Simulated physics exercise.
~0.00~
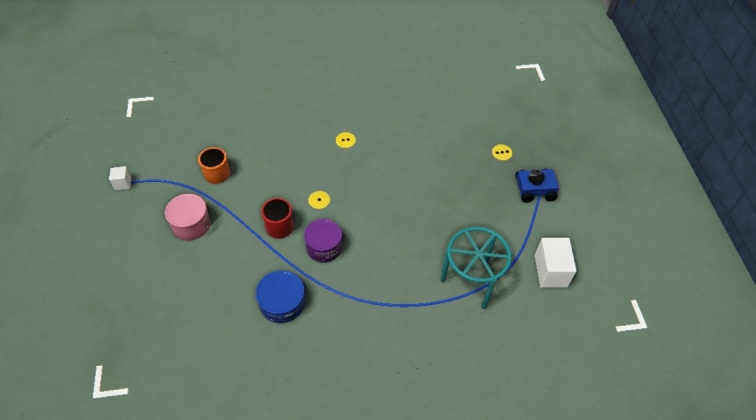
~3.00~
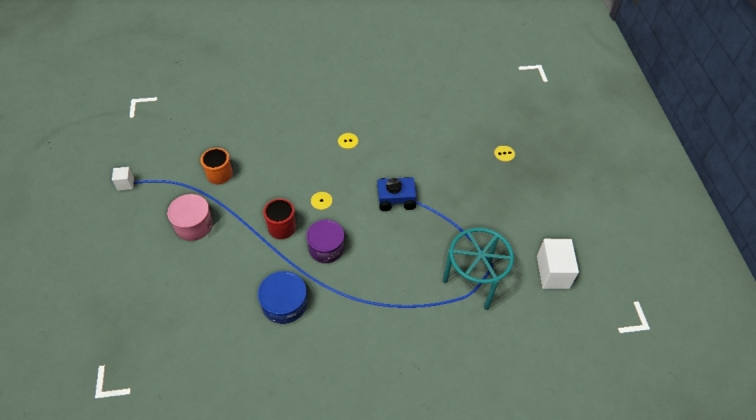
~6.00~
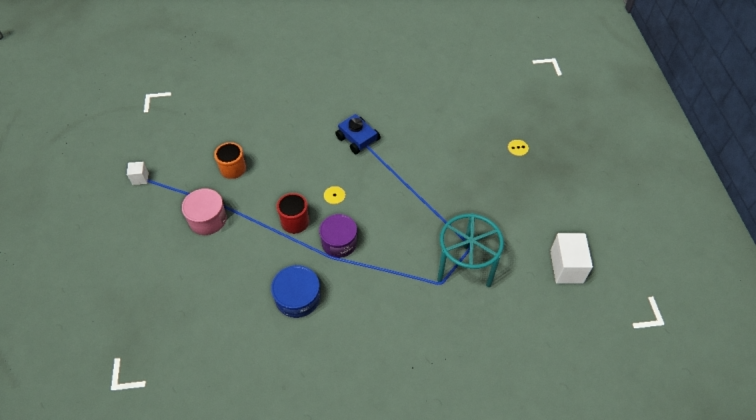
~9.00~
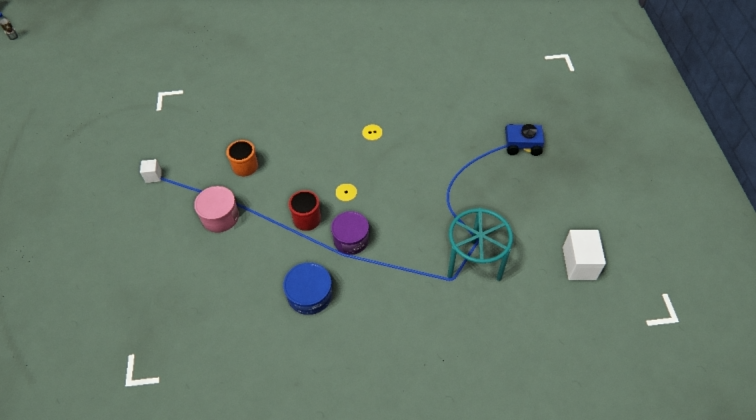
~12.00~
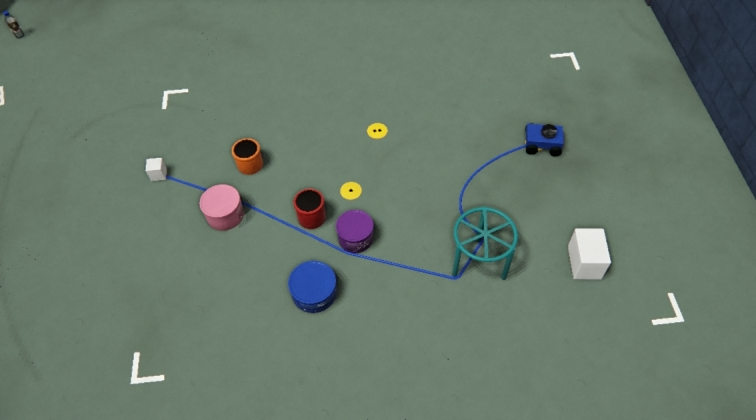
To begin with, a blue cart stands at the right of a green floor, its blue cable curving past buckets, pots and a teal stool to a small white block at the left. The cart moves left toward the yellow mark with one dot, the cable trailing back to the stool. It then reaches the two-dot mark farther up, drawing the cable into straighter lines bent around a stool leg, and the stool shifts slightly left. Finally the cart travels right to the three-dot mark, the cable curving loosely behind it and still joined to the white block.
